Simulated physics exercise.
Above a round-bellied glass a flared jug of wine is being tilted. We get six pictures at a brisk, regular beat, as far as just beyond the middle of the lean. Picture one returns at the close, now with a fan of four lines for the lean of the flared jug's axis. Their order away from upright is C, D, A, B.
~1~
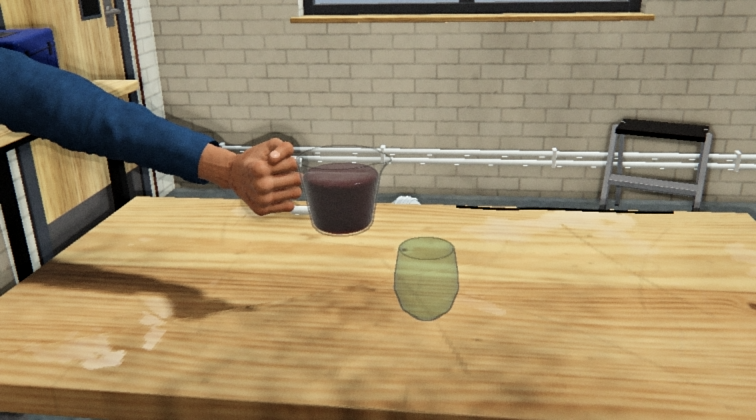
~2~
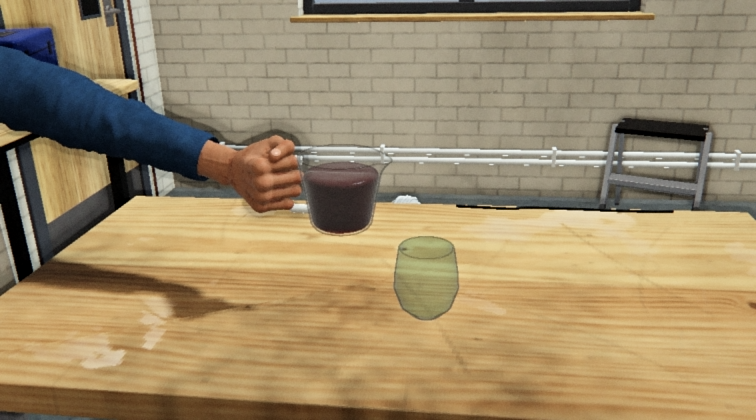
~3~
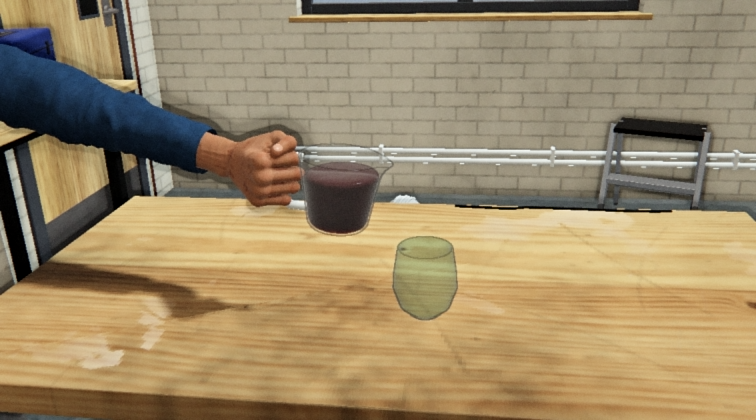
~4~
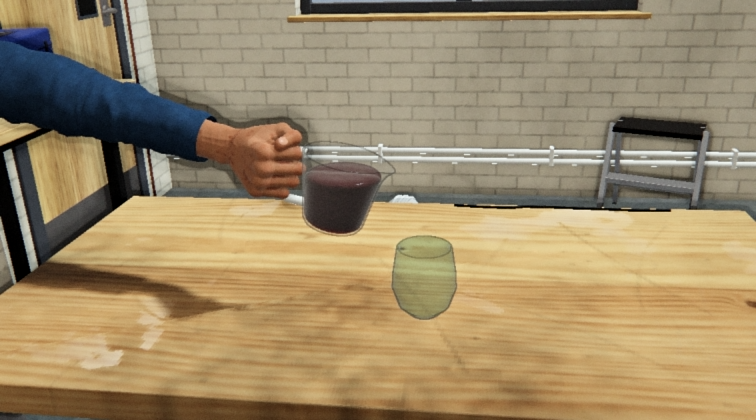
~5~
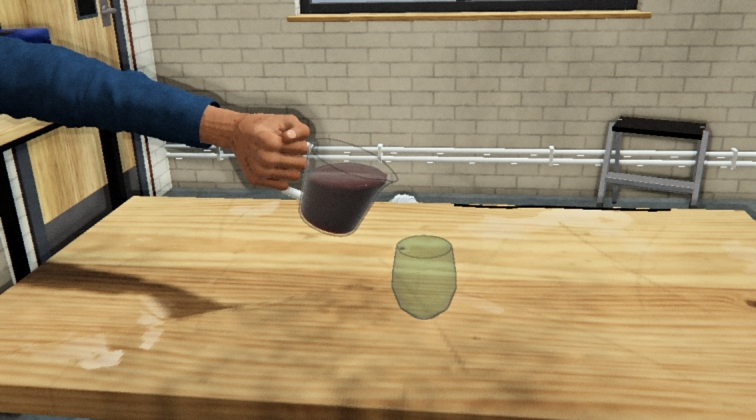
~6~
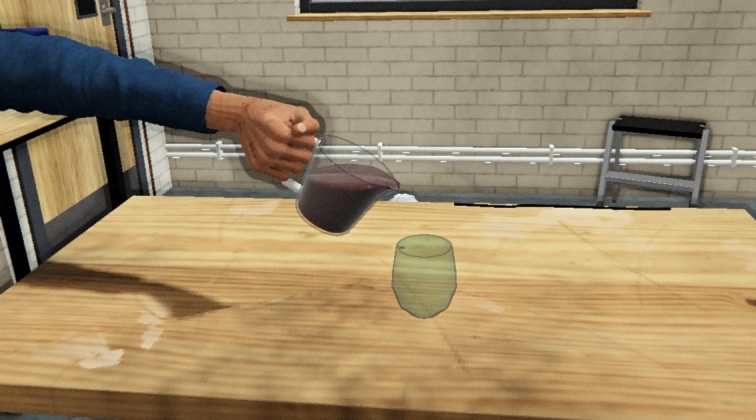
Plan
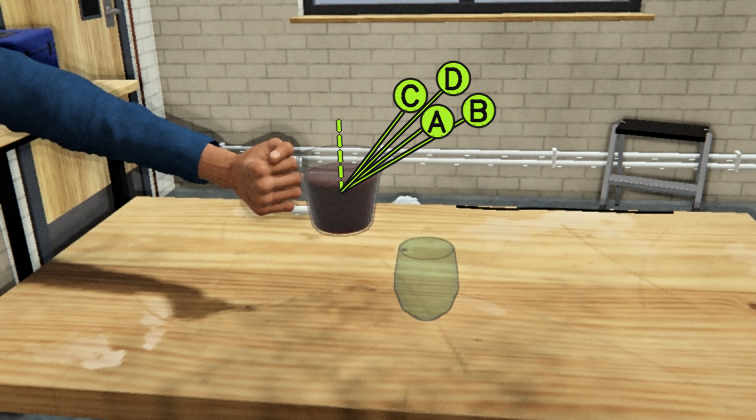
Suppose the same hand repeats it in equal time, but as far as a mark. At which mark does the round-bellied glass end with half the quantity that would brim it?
It is B.
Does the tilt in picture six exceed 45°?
No.
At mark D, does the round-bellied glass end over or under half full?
Under.
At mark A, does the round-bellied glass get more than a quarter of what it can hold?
Yes, clearly.
On the marked copy, A at (421, 129); B at (464, 119); C at (402, 111); D at (441, 91).
Choosing A, the round-bellied glass ends with about 38 % of what it can hold.
Choosing B, the round-bellied glass ends with about 51 % of what it can hold.
Choosing C, the round-bellied glass ends with about 16 % of what it can hold.
Choosing D, the round-bellied glass ends with about 27 % of what it can hold.
